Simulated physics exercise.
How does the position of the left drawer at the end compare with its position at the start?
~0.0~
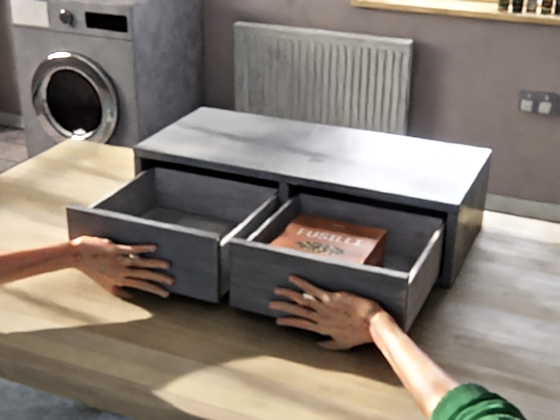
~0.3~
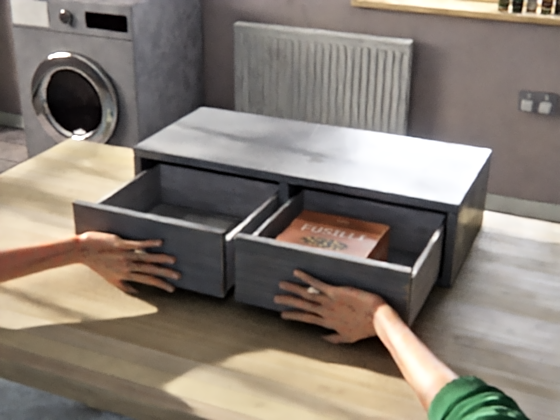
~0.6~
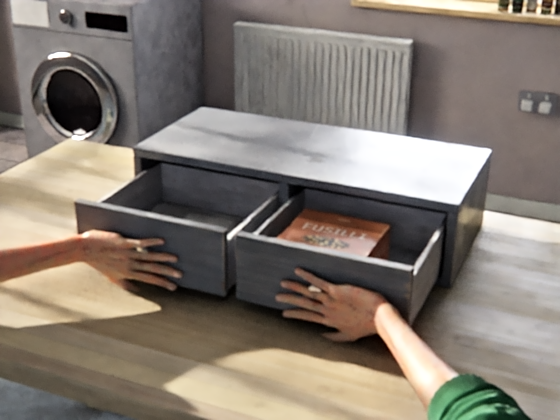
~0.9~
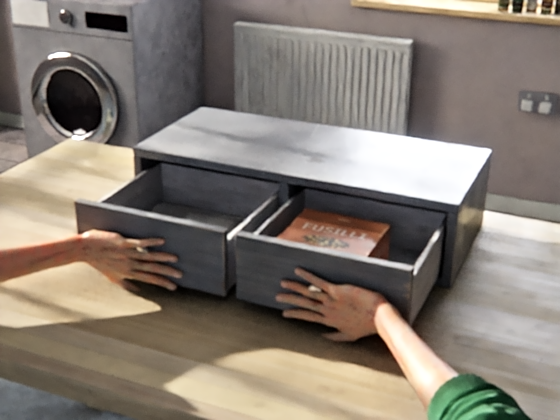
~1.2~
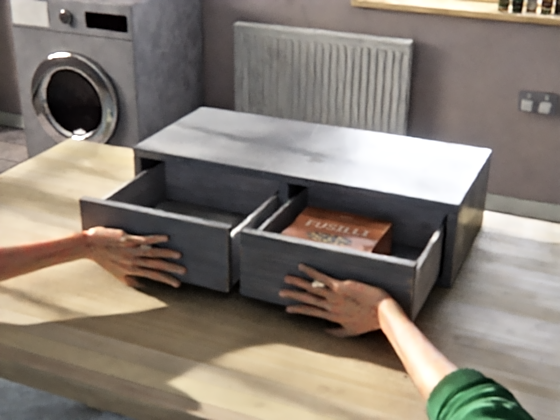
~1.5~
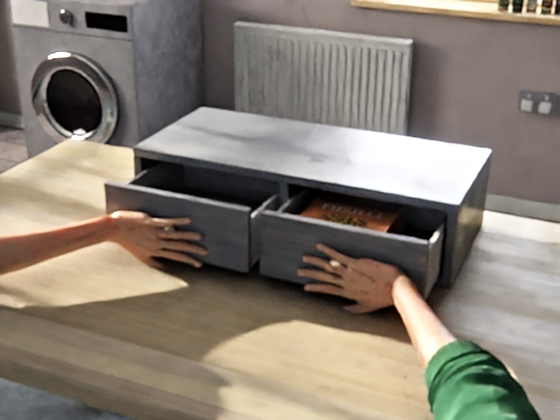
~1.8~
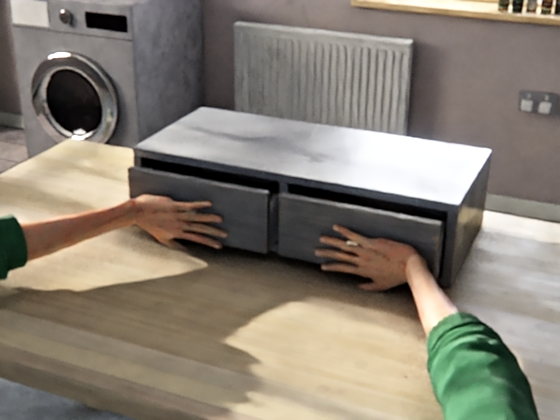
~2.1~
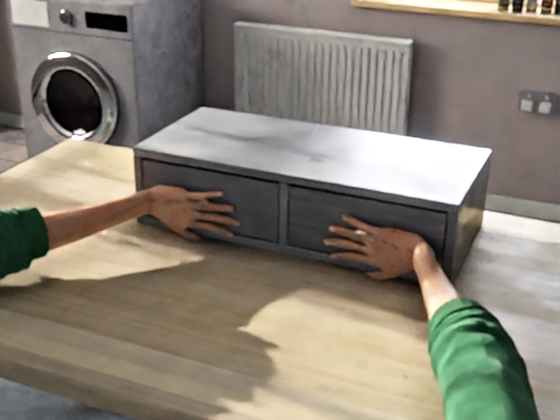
At the start the left drawer is pulled out toward the viewer, standing open in front of the cabinet. By the end it has moved back and to the right and is fully closed inside the cabinet.
